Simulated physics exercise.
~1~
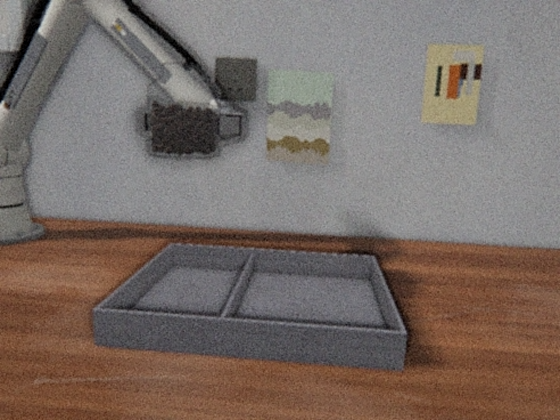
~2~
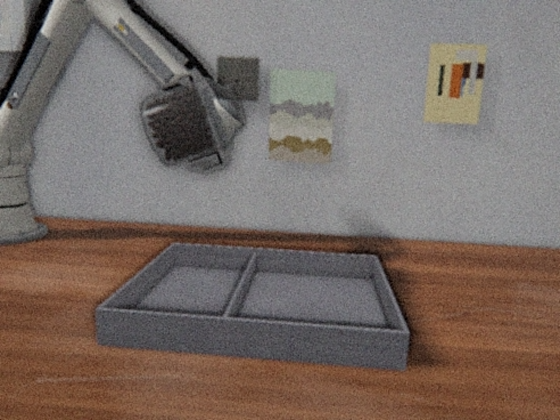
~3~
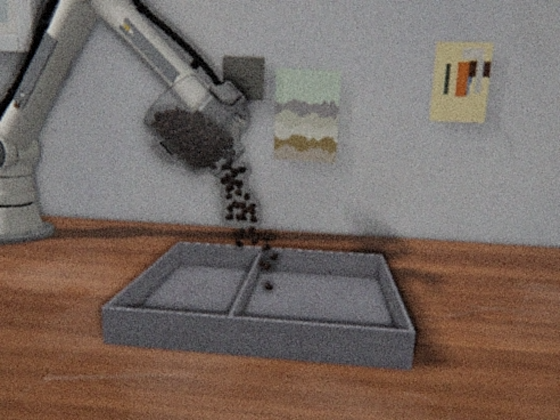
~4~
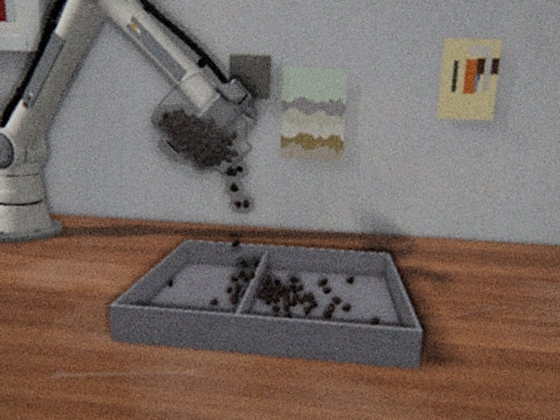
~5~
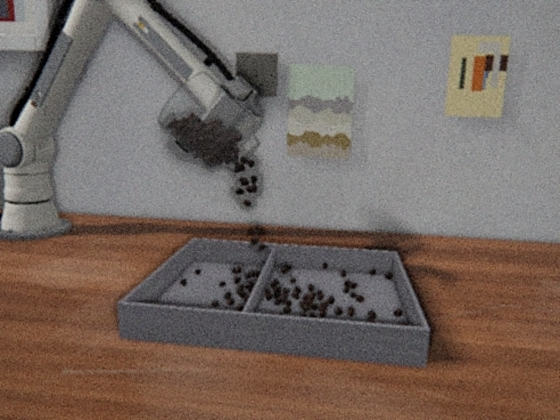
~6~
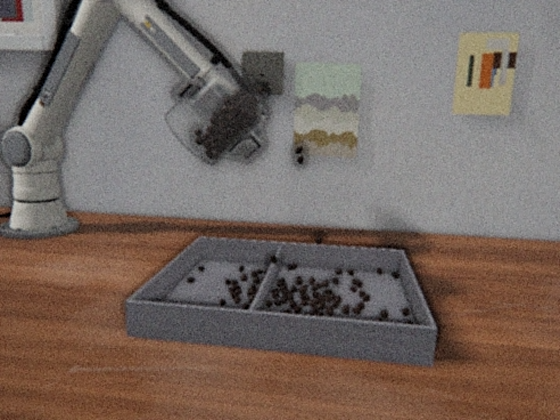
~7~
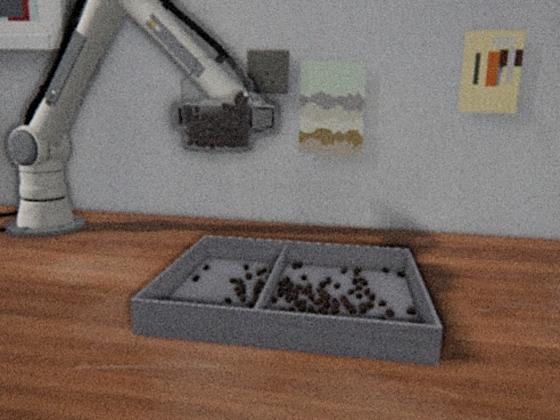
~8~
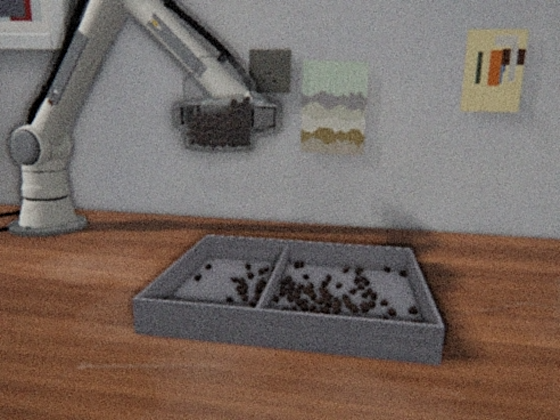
At first, a robot arm holds a clear jar of small dark beans upright above a grey tray split into two parts on a wooden table. The arm tips the jar to the right, past its side, until its mouth points down. Beans stream out and scatter on both sides of the tray's dividing wall, with more landing in the right part. The arm then turns the jar back as the last few beans drop. Finally the jar is upright again, still holding many beans, while the rest lie strewn across the tray.
